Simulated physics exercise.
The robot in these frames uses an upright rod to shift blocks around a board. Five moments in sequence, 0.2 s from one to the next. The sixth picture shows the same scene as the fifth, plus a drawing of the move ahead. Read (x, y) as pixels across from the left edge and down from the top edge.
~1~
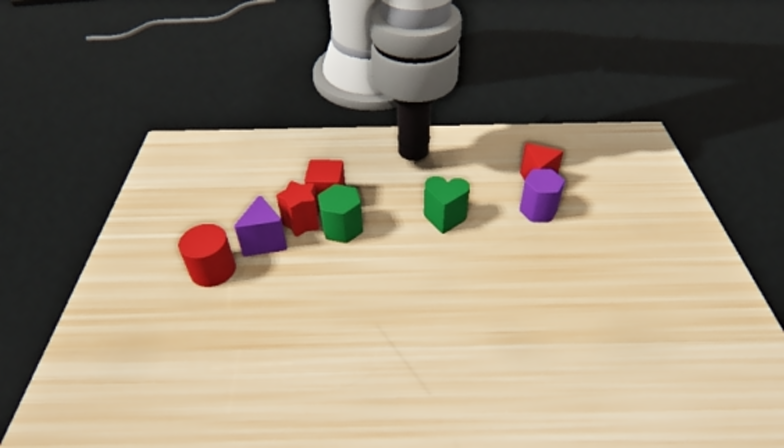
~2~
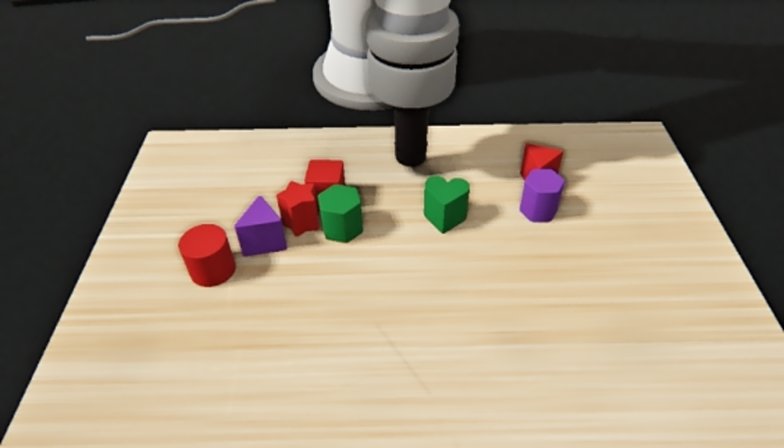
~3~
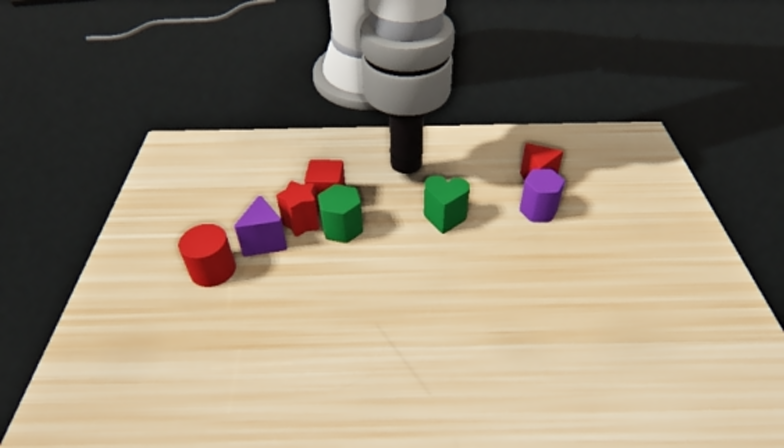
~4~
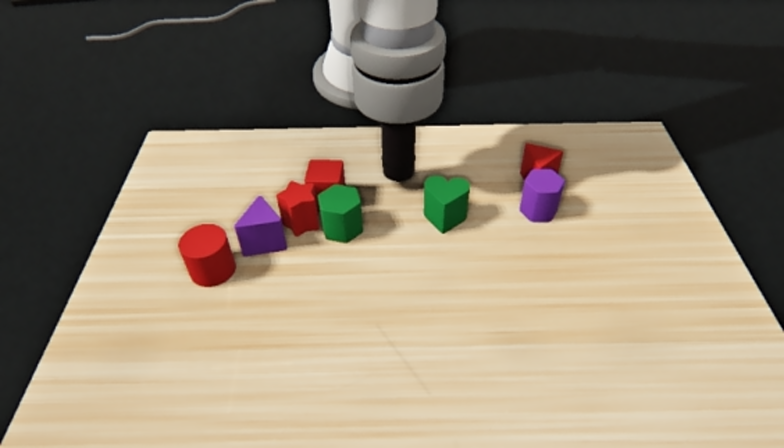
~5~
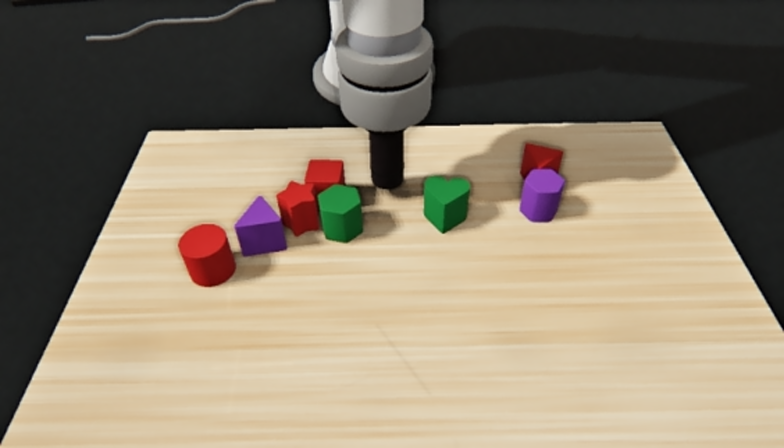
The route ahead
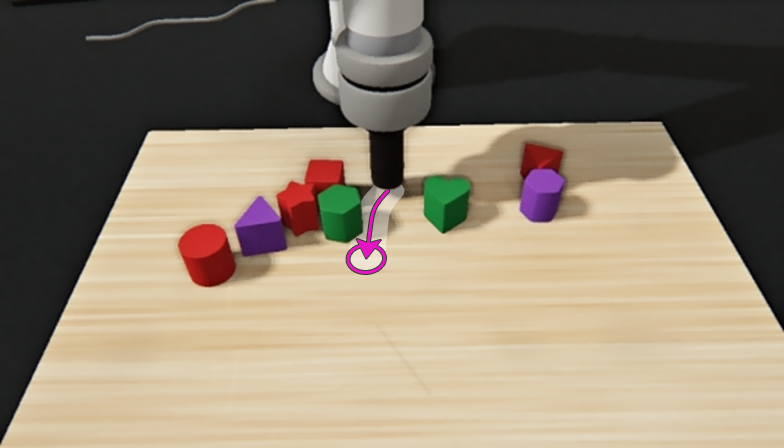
A robot's upright dark rod moves a short way down and to the left across the back of a wooden board, nearing the gap between a green hexagonal block and a green heart-shaped block, while all the blocks stay still.
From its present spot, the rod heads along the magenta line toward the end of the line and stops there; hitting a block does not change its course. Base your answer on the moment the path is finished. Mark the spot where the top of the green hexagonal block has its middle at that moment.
It is at (325, 213).
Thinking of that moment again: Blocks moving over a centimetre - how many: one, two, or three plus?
Blocks that move over 1 cm: One.
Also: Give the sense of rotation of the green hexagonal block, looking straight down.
Answer: Clockwise.
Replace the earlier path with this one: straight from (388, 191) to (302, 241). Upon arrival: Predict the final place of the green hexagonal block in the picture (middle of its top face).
It sits at (301, 239).
Drawn move, from (388, 191) over (374, 210) and (370, 233) to (366, 258).
The first path, step by step. Halfway along, rod (370, 211); green hexagonal block (332, 205), turned 20° clockwise.
At the end, rod (365, 248); red four-sided block still; green hexagonal block (325, 213), turned 60° clockwise.
